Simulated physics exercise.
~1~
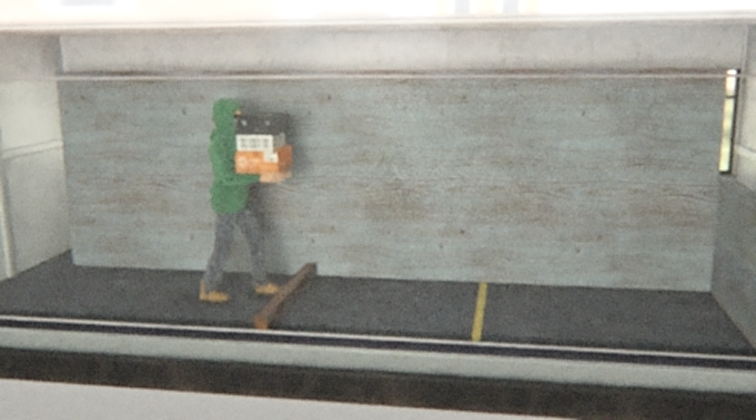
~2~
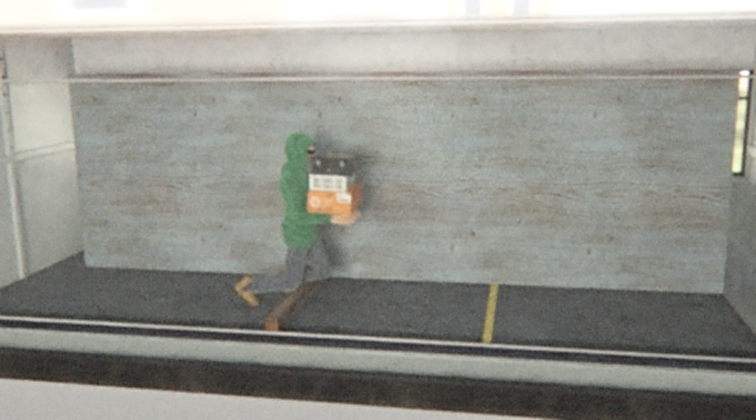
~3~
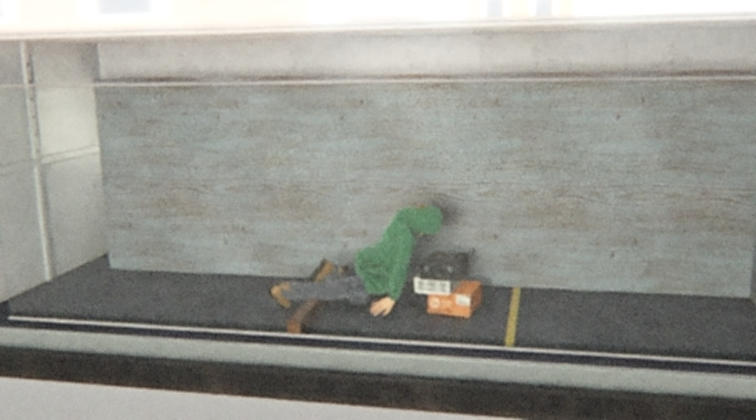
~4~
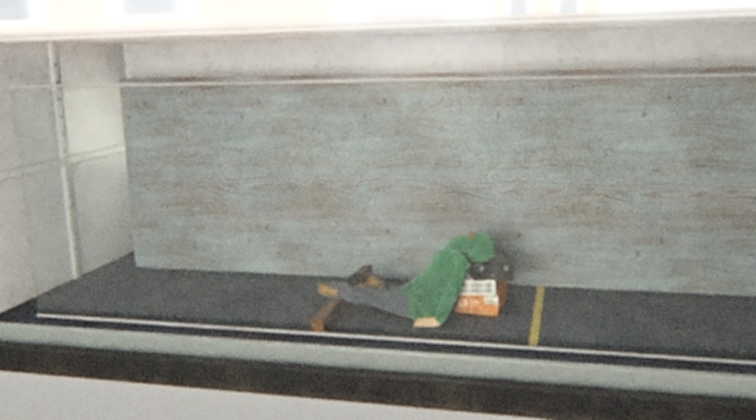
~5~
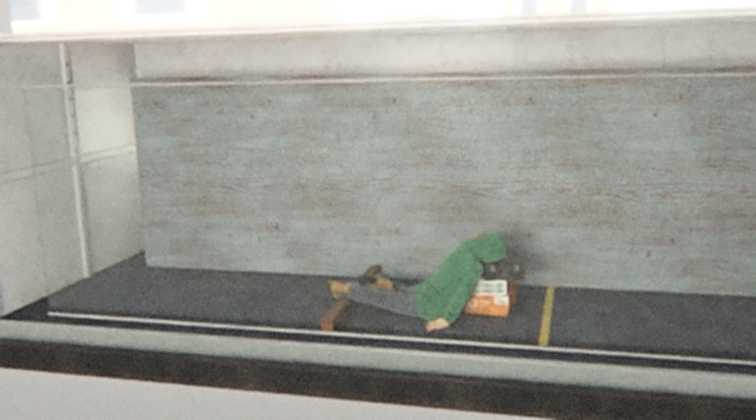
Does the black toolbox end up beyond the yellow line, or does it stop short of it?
The black toolbox stops short of the yellow line, resting with the other boxes by the fallen courier's head.
Metro car with a green-hooded courier carrying stacked boxes, tripping over a rail and sprawling against them short of a yellow line.
